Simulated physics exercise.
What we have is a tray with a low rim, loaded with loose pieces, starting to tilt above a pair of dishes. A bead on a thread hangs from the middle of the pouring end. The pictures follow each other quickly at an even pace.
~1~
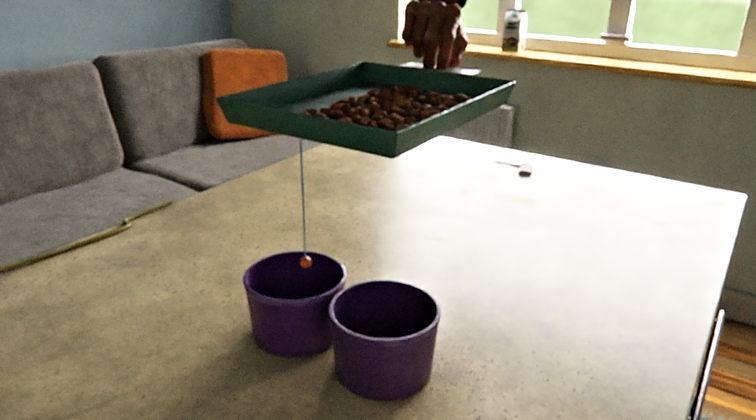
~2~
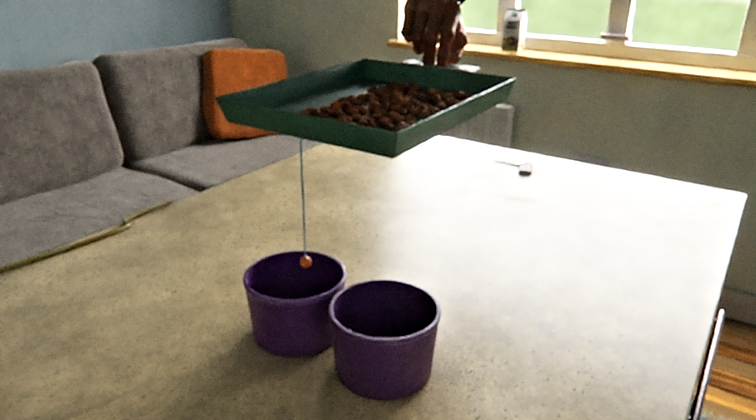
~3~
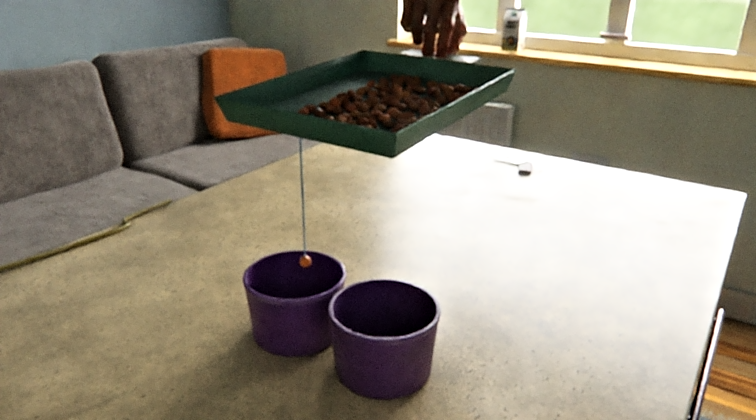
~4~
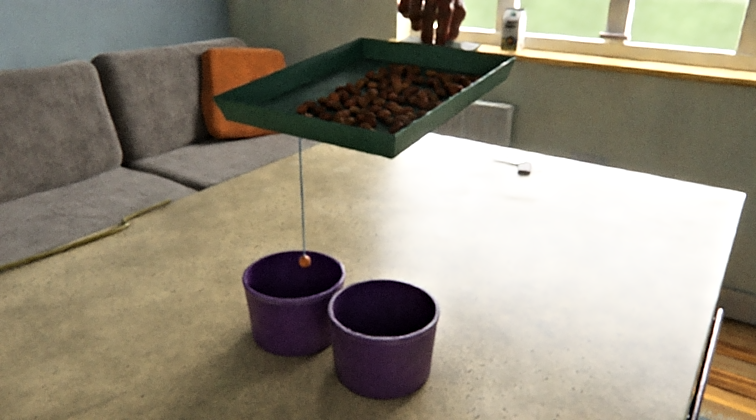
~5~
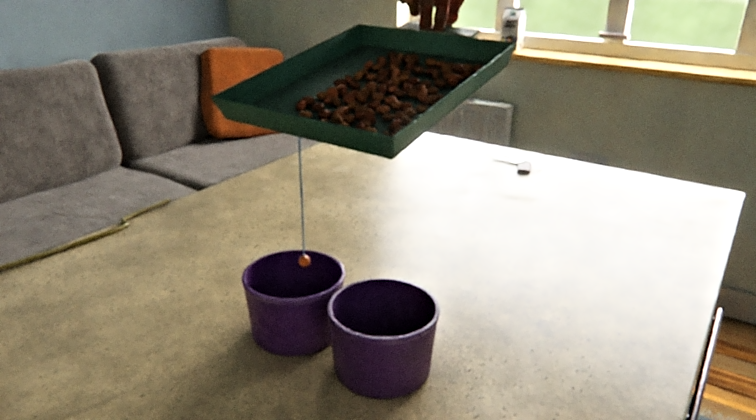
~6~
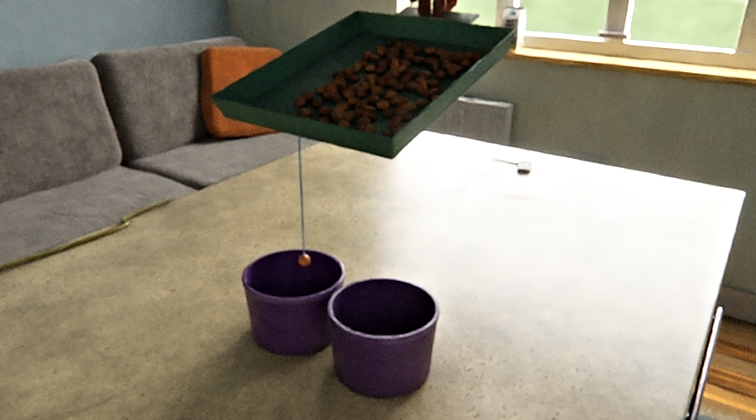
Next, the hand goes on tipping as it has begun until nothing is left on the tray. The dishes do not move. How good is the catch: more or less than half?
They take under half between them.
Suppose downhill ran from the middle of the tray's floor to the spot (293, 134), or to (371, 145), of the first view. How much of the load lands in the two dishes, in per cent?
The first gives 10 %, the second 90 %.
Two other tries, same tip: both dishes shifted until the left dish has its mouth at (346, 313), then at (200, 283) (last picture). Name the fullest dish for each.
In turn: The left dish; the right one.
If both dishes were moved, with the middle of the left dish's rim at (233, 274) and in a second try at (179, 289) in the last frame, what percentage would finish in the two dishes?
In turn 70 and 40 in a hundred.
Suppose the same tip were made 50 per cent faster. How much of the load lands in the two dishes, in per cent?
Roughly 30 in a hundred.
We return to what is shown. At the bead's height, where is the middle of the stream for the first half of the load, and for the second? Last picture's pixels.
Around (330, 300) and then (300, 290).
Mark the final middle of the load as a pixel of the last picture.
Roughly at (301, 389).
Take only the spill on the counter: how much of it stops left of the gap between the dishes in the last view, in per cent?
About 90 per cent.
Soon, tray tipped steeply; nearly all on the tray; a stray few in the air.
A while on, tray tipped right over; about half on the tray; a small part in the right dish; a stray few in the left dish; about a quarter outside both; about a quarter in the air.
Towards the end, tray tipped past a quarter turn; about a quarter in the right dish; a stray few in the left dish; most outside both.
Finally, tray tipped past a quarter turn; about a quarter in the right dish; a stray few in the left dish; most outside both.
